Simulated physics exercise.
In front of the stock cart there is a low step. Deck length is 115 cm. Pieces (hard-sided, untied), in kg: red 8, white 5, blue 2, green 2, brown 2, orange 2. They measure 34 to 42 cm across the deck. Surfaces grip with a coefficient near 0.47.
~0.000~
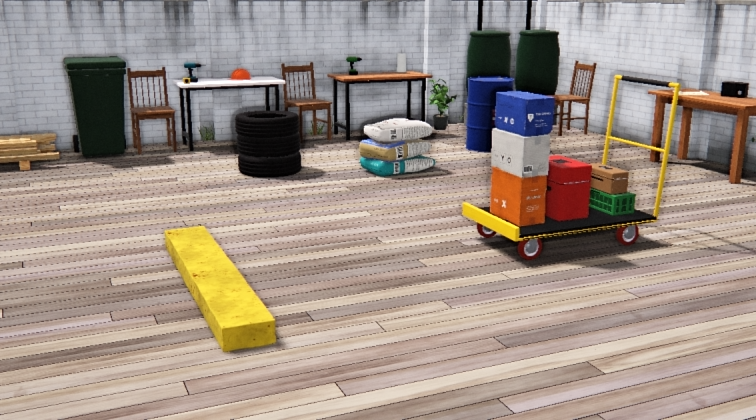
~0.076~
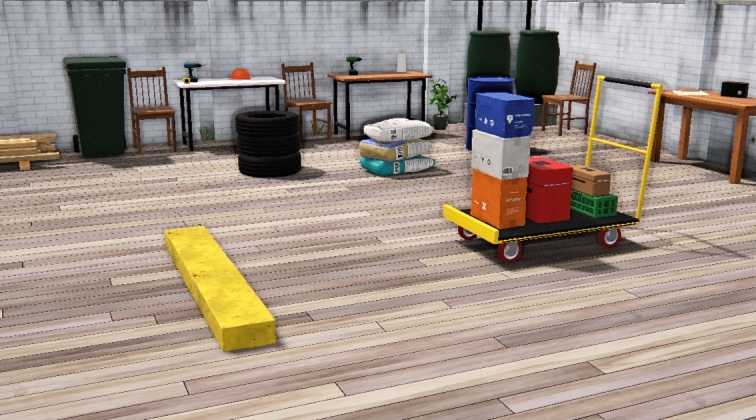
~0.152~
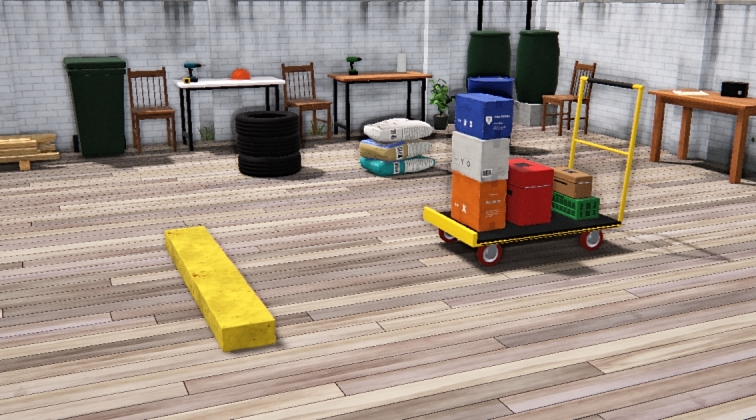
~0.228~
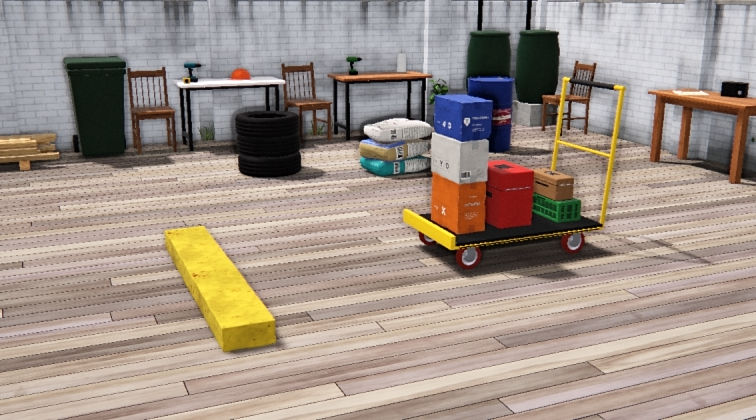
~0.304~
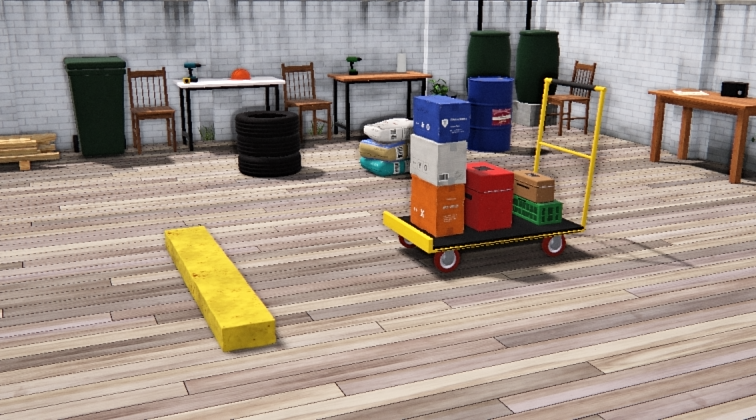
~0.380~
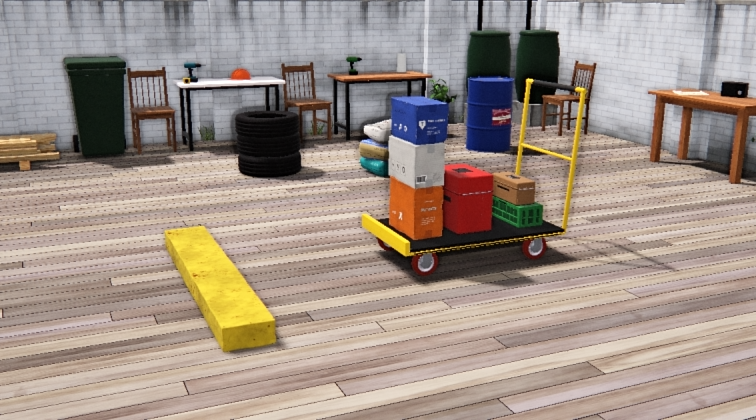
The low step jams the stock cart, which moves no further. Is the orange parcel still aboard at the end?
Yes, it stays aboard.
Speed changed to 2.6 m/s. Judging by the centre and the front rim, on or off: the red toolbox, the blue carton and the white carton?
Then the red one remains, the blue one is lost and the white one is lost.
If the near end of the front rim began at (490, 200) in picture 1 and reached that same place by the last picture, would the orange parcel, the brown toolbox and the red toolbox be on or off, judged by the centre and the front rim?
Outcome: Orange kept; brown kept; red kept.
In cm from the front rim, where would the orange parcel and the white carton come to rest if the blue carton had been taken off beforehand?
Then orange 20 behind, white 60 past.
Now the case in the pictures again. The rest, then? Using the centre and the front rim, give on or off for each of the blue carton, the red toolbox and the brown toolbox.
Final state: Blue gone; red kept; brown kept.
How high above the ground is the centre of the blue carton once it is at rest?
Its centre sits around 10 cm up.
Impact comes at 0.89 s.
After 1.04 s the orange parcel is 11 cm behind the rim, tilted 15°, near (235, 223) in the last picture's view.
After 1.29 s the orange parcel is 9 cm behind the rim, tilted 20°, near (233, 222) in the last picture's view.
After 1.69 s the orange parcel is 15 cm behind the rim, tilted 0°, near (243, 225) in the last picture's view.
At rest, 1.9 s, past the rim, white carton and blue carton; behind it, red toolbox, green crate, brown toolbox and orange parcel.
